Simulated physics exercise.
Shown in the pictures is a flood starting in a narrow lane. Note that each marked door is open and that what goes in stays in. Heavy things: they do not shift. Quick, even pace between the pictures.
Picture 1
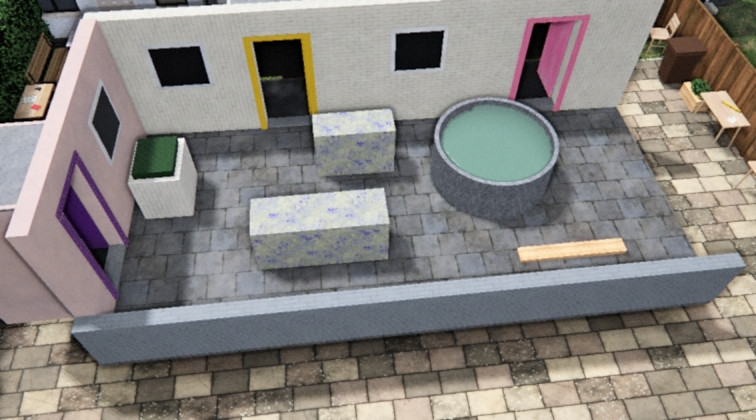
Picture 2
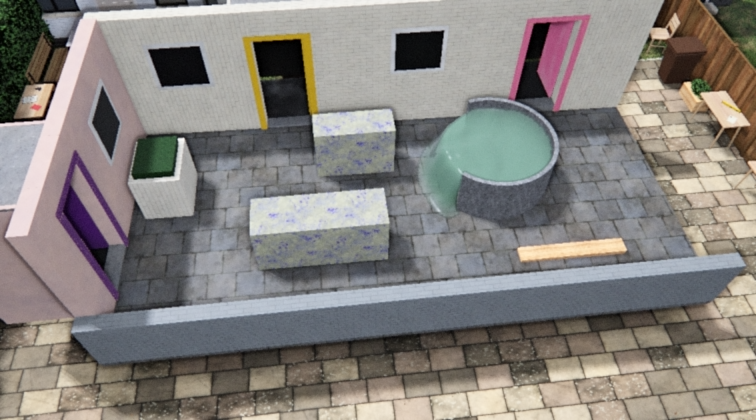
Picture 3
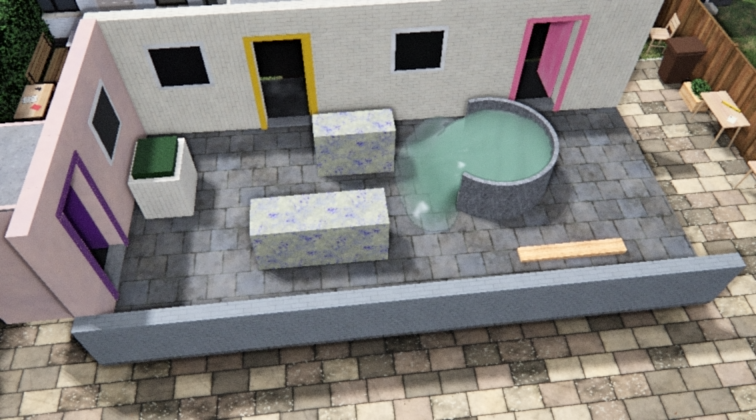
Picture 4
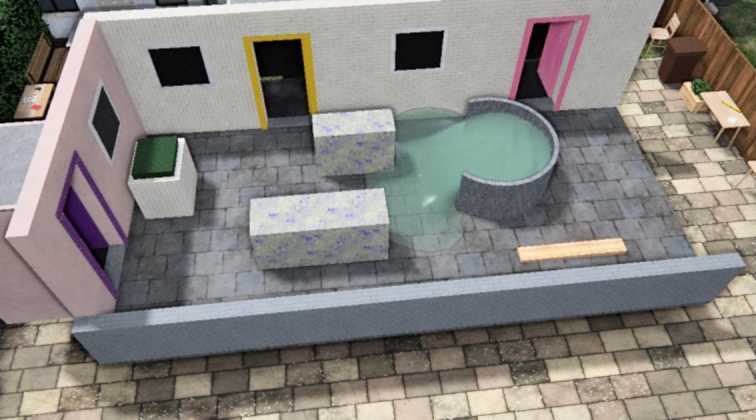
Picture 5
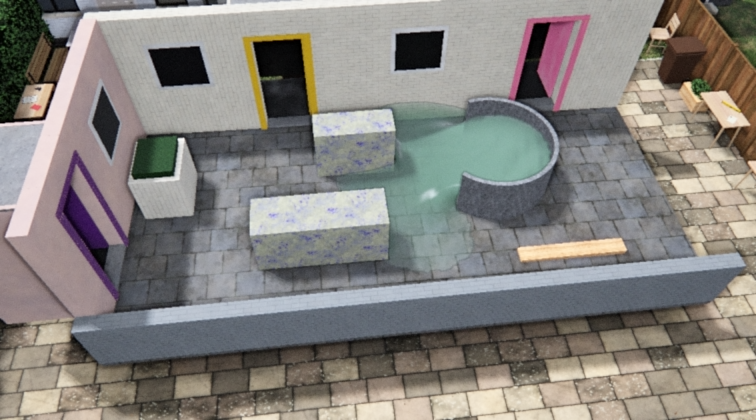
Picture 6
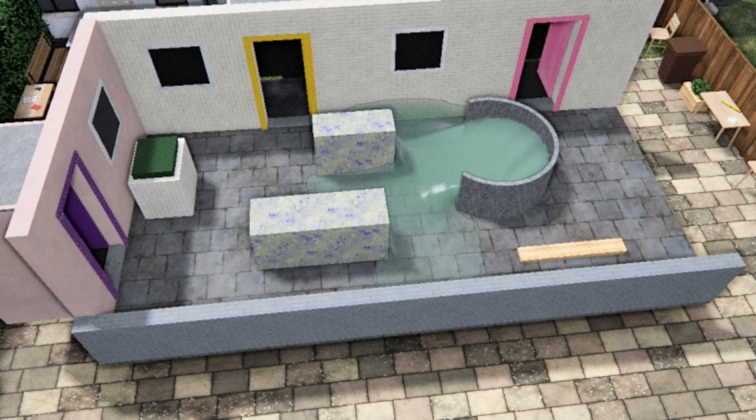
A paved courtyard is seen from high above, the view holding still. A pale wall with yellow and pink doorways runs along the back, a pink wall with a purple doorway stands at left, two speckled blocks sit mid-yard, and a round grey tank of green water stands right, near a wooden plank. The tank's left side opens, and water pours out leftward, spreading around the blocks and thinly towards the low front wall.
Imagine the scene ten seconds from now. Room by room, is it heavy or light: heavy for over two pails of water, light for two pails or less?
Outcome: I expect the yellow door to go past two buckets. I expect the purple door to go past two buckets. I expect the pink door to stop at two buckets or less.
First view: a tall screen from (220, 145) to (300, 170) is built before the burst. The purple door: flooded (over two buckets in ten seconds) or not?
As for the purple door, it gives way.
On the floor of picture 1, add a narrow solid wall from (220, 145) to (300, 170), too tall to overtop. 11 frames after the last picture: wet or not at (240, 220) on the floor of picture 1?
There: Under water.
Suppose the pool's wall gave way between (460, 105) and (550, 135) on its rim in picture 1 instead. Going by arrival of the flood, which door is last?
The one in purple comes last.
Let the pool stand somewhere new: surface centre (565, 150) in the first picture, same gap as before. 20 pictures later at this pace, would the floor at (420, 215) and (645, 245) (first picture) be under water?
Note - point 1 drenched; point 2 still bare.
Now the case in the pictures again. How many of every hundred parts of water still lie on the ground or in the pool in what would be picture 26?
I'd say around 96 per cent.
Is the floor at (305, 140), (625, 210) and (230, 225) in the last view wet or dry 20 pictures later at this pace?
Point 1: Drenched; point 2: Not wet; point 3: Drenched.
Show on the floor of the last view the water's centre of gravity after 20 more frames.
Near pixel (329, 189).
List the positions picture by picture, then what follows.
In the first frame, the pool at (496, 142) is whole and still.
In the second frame, water pours out at (436, 159) and has run to a hidden place.
In the third frame, water pours out at (436, 160) and has run to (423, 226).
In the fourth frame, water pours out at (435, 162) and has run to (413, 244).
In the fifth frame, the front is at (390, 261), out from the gap at (435, 162).
In the sixth frame, water pours out at (435, 163) and has run to a hidden place.
A moment on, water covers 45 % of the floor; the yellow door under two buckets in, the purple door not reached, the pink door wet at the sill, nothing in.
Next, water covers 60 % of the floor; the yellow door under two buckets in, the purple door under two buckets in, the pink door wet at the sill, nothing in.
Then, water covers 80 % of the floor; the yellow door over two buckets in, the purple door over two buckets in, the pink door wet at the sill, nothing in.
Later, water covers 80 % of the floor; the yellow door over two buckets in, the purple door over two buckets in, the pink door wet at the sill, nothing in.
In the end, water covers 95 % of the floor; the yellow door far over two buckets in, the purple door over two buckets in, the pink door wet at the sill, nothing in.
